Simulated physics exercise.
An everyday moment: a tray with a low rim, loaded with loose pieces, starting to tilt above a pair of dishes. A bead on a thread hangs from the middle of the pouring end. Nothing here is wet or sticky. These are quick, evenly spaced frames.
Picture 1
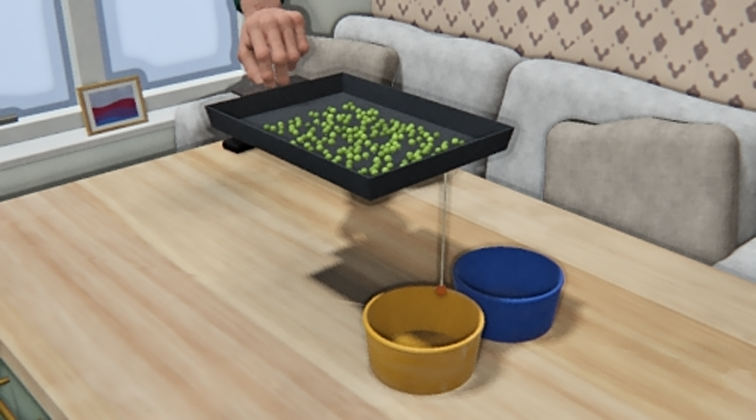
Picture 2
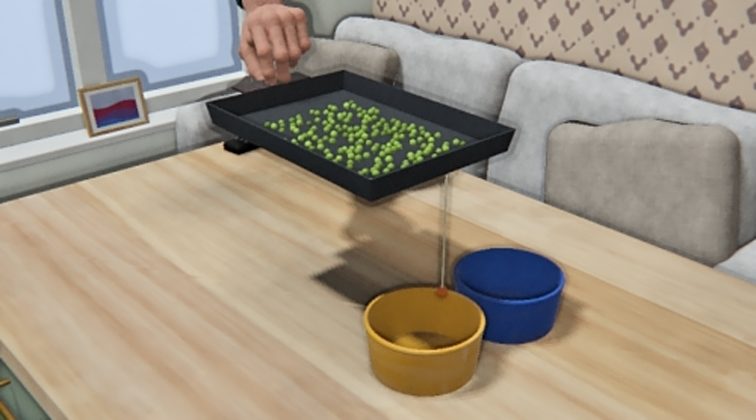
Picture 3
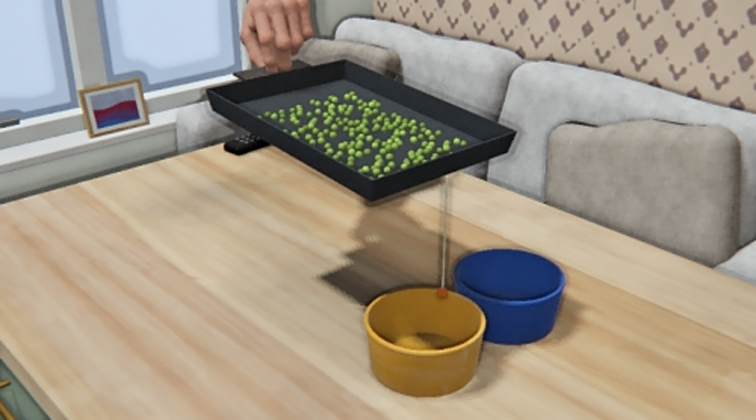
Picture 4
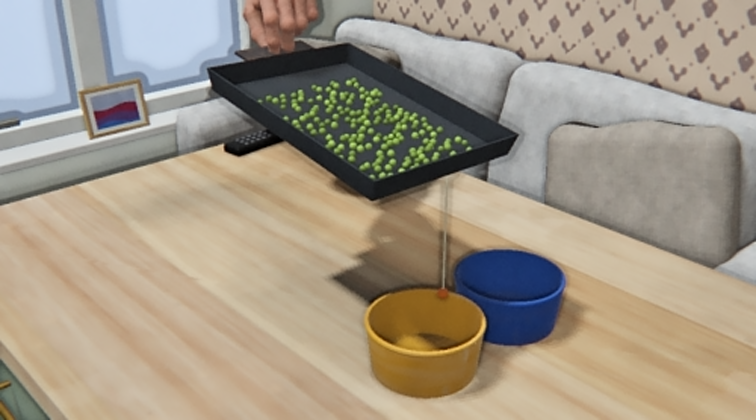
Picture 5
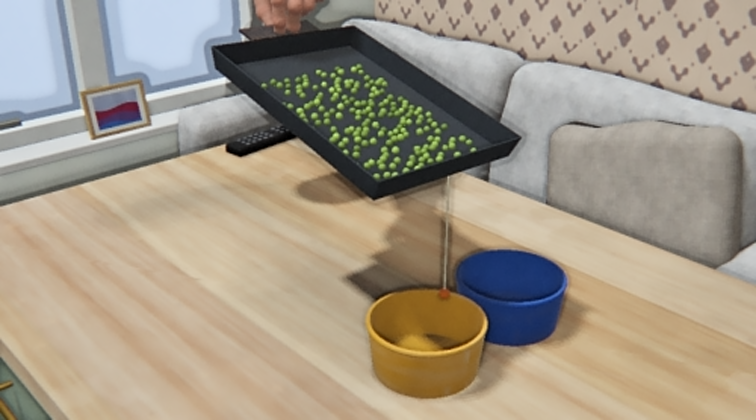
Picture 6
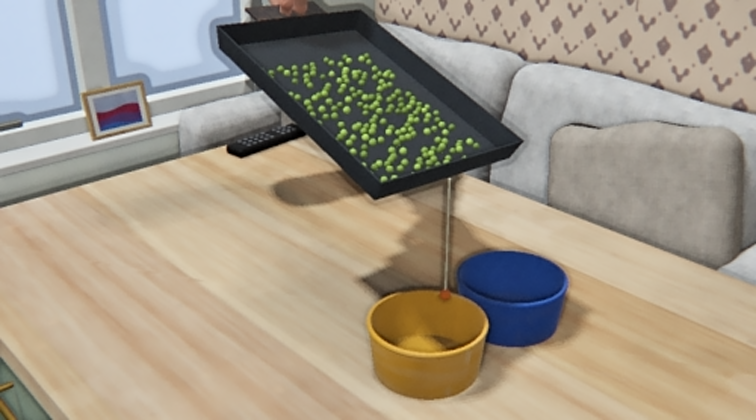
In the video, a hand holds a dark, low-rimmed tray of small green peas above a yellow dish and a blue dish on a wooden table, then raises the tray's far left end, tilting it increasingly steeply toward the right.
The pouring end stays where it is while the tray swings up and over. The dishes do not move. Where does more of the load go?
More goes to the right dish.
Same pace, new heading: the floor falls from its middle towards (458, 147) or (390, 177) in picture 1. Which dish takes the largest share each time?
First the right dish, then the dish on the left.
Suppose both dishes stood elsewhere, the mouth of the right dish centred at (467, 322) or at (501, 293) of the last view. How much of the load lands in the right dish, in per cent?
First some 50, then 60 per cent.
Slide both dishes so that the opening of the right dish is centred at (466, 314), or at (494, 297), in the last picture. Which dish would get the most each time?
In turn: The right-hand dish; the right one.
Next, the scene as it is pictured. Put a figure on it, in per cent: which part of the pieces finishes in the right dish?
Near 40 %.
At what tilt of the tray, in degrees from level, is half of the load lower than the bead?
Around 115° of tilt.
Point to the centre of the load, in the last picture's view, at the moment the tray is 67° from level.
Close to (464, 163).
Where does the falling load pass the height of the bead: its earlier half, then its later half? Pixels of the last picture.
At about (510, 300), then at (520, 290).
Just after the last frame, tray tipped steeply; almost all on the tray; just a few outside both; about a tenth in the air.
A moment on, tray tipped past a quarter turn; roughly a third on the tray; just a few in the left dish; about a tenth in the right dish; about a tenth outside both; roughly half in the air.
Further on, tray tipped past a quarter turn; just a few in the left dish; roughly a third in the right dish; roughly two thirds outside both.
When it is over, tray tipped past a quarter turn; just a few in the left dish; roughly a third in the right dish; roughly two thirds outside both.
